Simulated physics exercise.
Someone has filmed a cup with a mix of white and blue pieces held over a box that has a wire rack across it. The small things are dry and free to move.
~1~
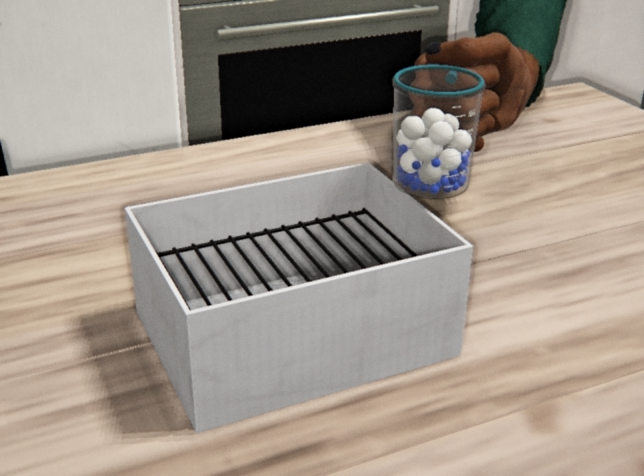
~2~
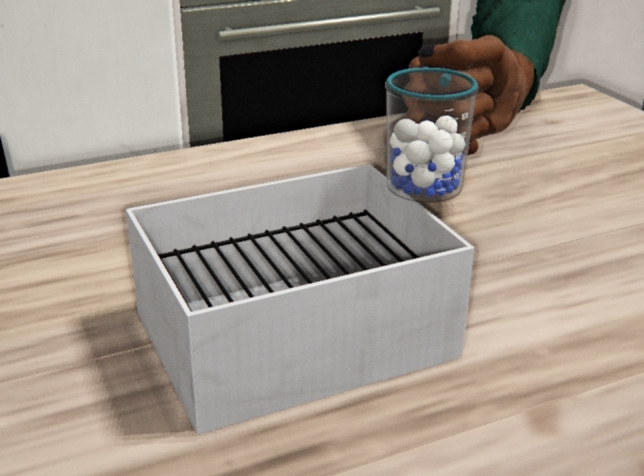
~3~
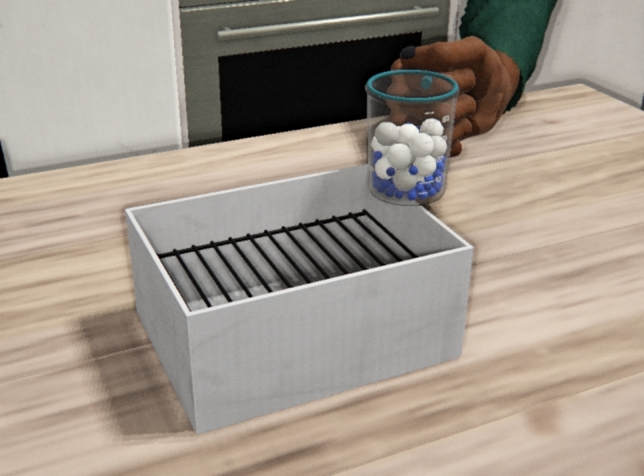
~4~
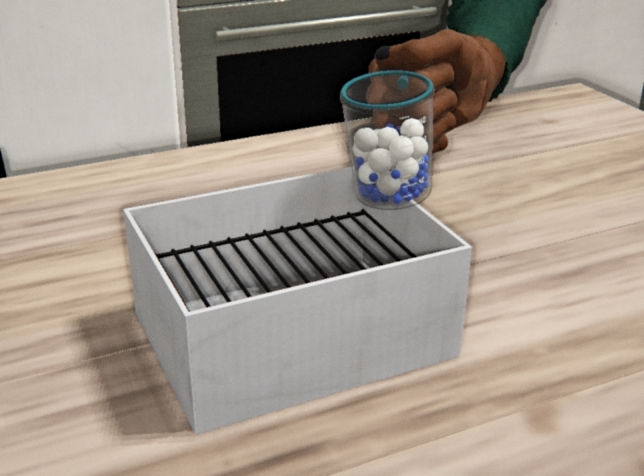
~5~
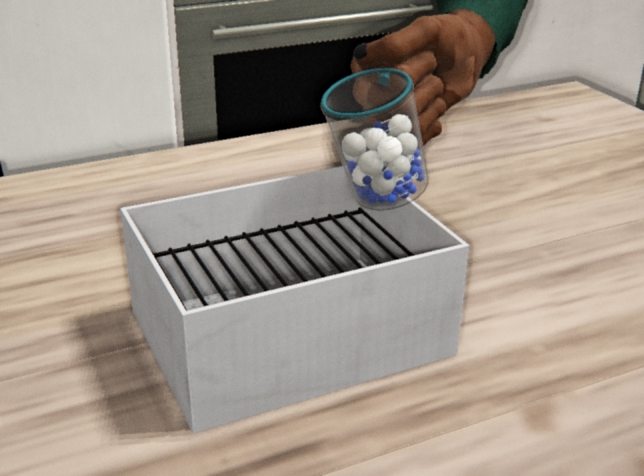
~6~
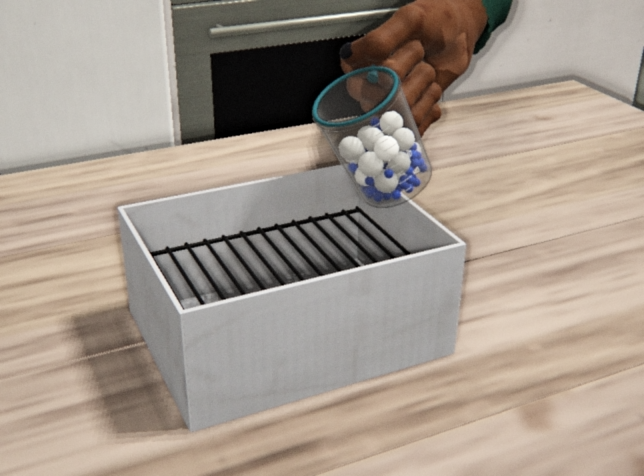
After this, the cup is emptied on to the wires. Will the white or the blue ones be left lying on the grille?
The white ones are held back and the blue ones pass the rack.
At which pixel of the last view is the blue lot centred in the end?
Close to (323, 328).
Then, 0.59 s after the last picture, white ones, all in the cup; blue ones, all in the cup.
Then, 1.10 s after the last picture, white ones, about two thirds in the cup, about a quarter on or over the wires; blue ones, nearly all in the cup, a stray few on or over the wires.
Then, 1.54 s after the last picture, white ones, all on or over the wires; blue ones, a small part on or over the wires, nearly all under the rack.
By the end, white ones, all on the wires, none under the rack; blue ones, all under the rack.
